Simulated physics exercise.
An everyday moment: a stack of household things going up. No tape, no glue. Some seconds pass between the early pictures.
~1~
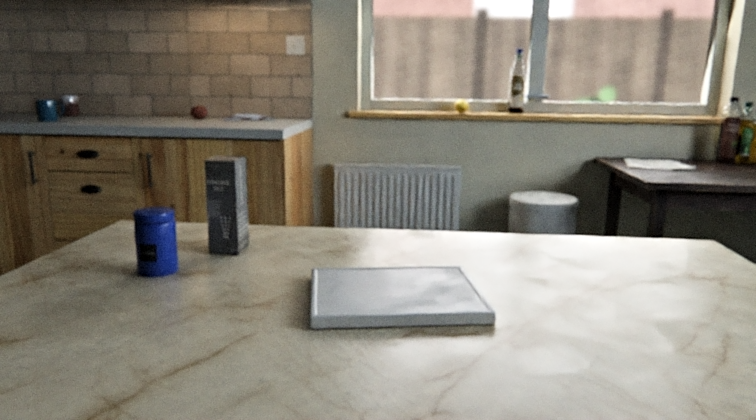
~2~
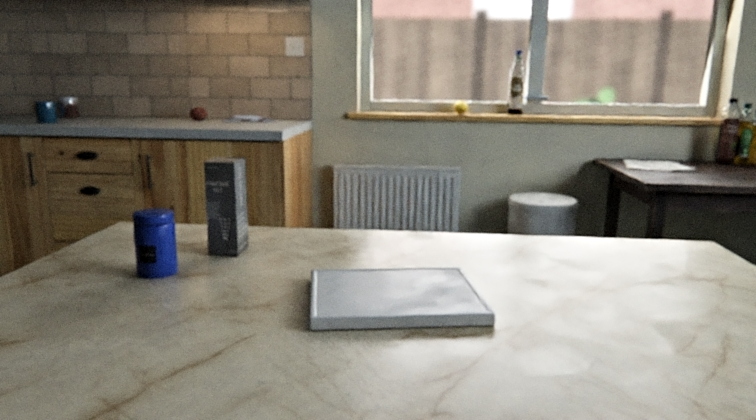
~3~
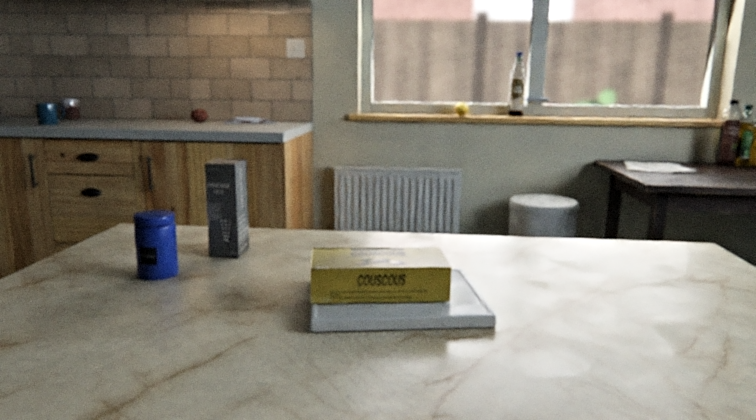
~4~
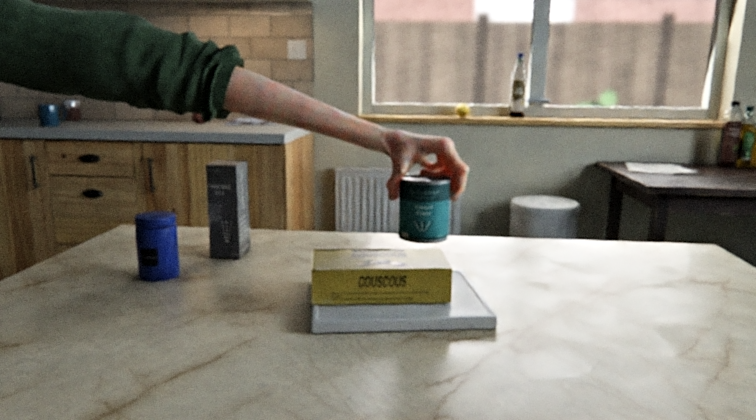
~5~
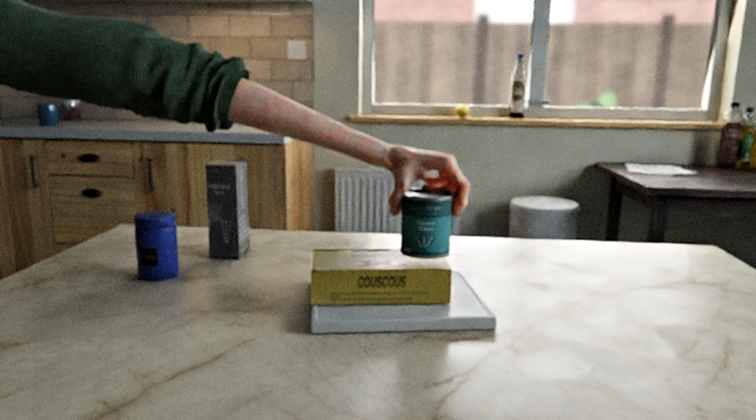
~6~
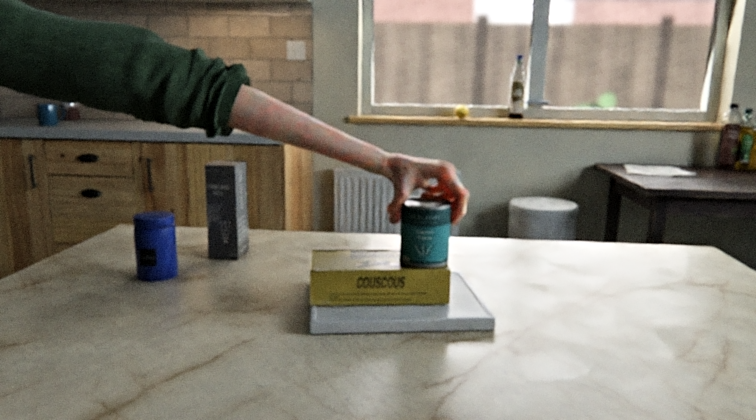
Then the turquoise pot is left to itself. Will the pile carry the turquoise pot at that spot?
In the end the pile keeps its balance.
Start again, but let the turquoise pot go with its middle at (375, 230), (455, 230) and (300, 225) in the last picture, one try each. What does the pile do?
In the first case it holds; in the second case it comes apart; in the third case it gives way.
Then, 0.50 s past the last view, nothing moves.
Then, 1.30 s past the last view, turquoise pot resting near (425, 232).
Then, 2.70 s past the last view, turquoise pot resting near (426, 233).
Finally, all 5 still in place. Final places as the last picture's camera would see them, turquoise pot near (426, 233). The pile stays up.
